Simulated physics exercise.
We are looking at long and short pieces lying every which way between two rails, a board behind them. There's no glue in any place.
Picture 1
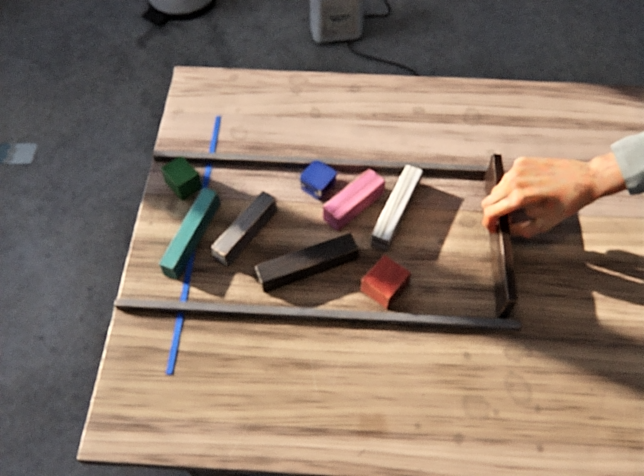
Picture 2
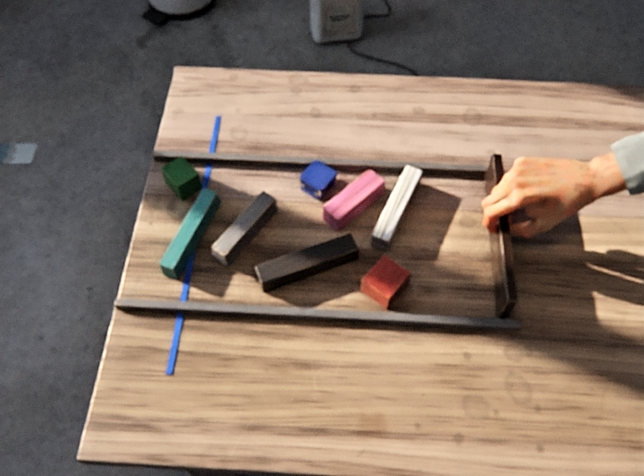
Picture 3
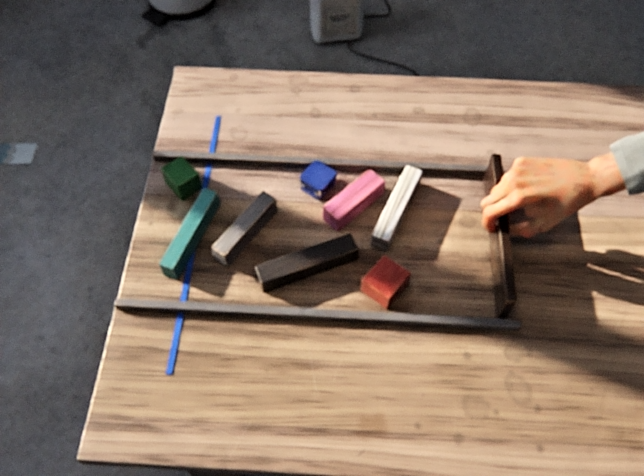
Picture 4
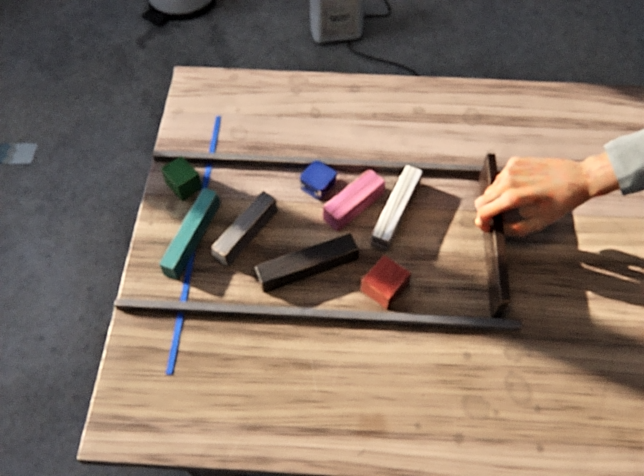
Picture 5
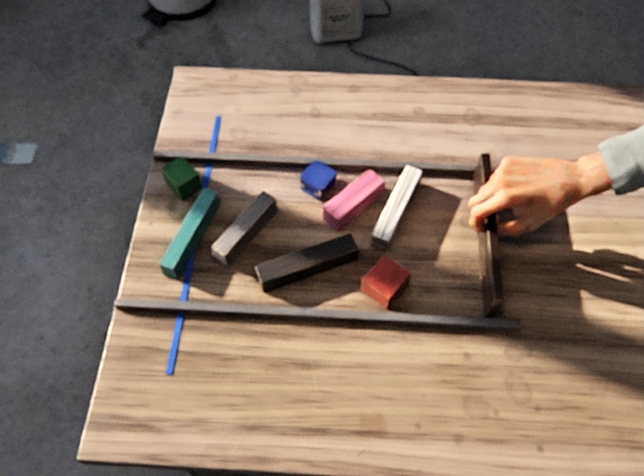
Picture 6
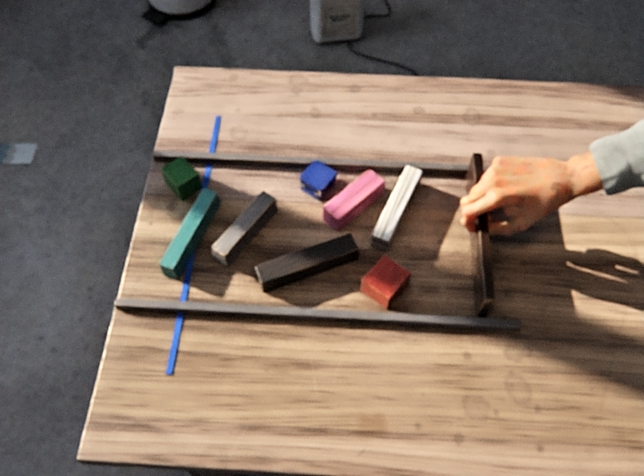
On a wooden tabletop, long and short coloured blocks lie at different angles between two dark rails, with a blue strip of tape crossing near the left end. A hand holds a dark board upright at the right, nearly still at first, then slides it slightly left while the blocks stay unmoved.
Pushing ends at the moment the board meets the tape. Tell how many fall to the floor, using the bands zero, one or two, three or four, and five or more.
The ones that fall? One or two of them, I think.
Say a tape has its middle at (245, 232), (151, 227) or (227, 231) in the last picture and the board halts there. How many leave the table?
Result per try: 0; 6; 0.
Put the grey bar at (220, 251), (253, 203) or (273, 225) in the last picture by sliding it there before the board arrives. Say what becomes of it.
The grey bar survives; is kept; survives.
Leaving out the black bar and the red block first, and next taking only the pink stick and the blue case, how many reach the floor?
1 for the first case, 0 for the second.
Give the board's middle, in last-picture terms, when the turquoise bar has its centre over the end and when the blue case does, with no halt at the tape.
The middle is at (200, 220) when it's the turquoise bar, and at (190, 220) when it's the blue case.
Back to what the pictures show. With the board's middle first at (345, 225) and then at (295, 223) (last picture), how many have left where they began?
The number moved is 5 and then 6.
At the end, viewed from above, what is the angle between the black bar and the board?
Some 45 degrees.
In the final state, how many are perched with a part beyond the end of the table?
The total would be 2.
Soon after, none off yet; green block at rest near (182, 178); turquoise bar at rest near (191, 233); grey bar at rest near (246, 228).
In the end, the number that fall off is one or two; gone, turquoise bar and green block.
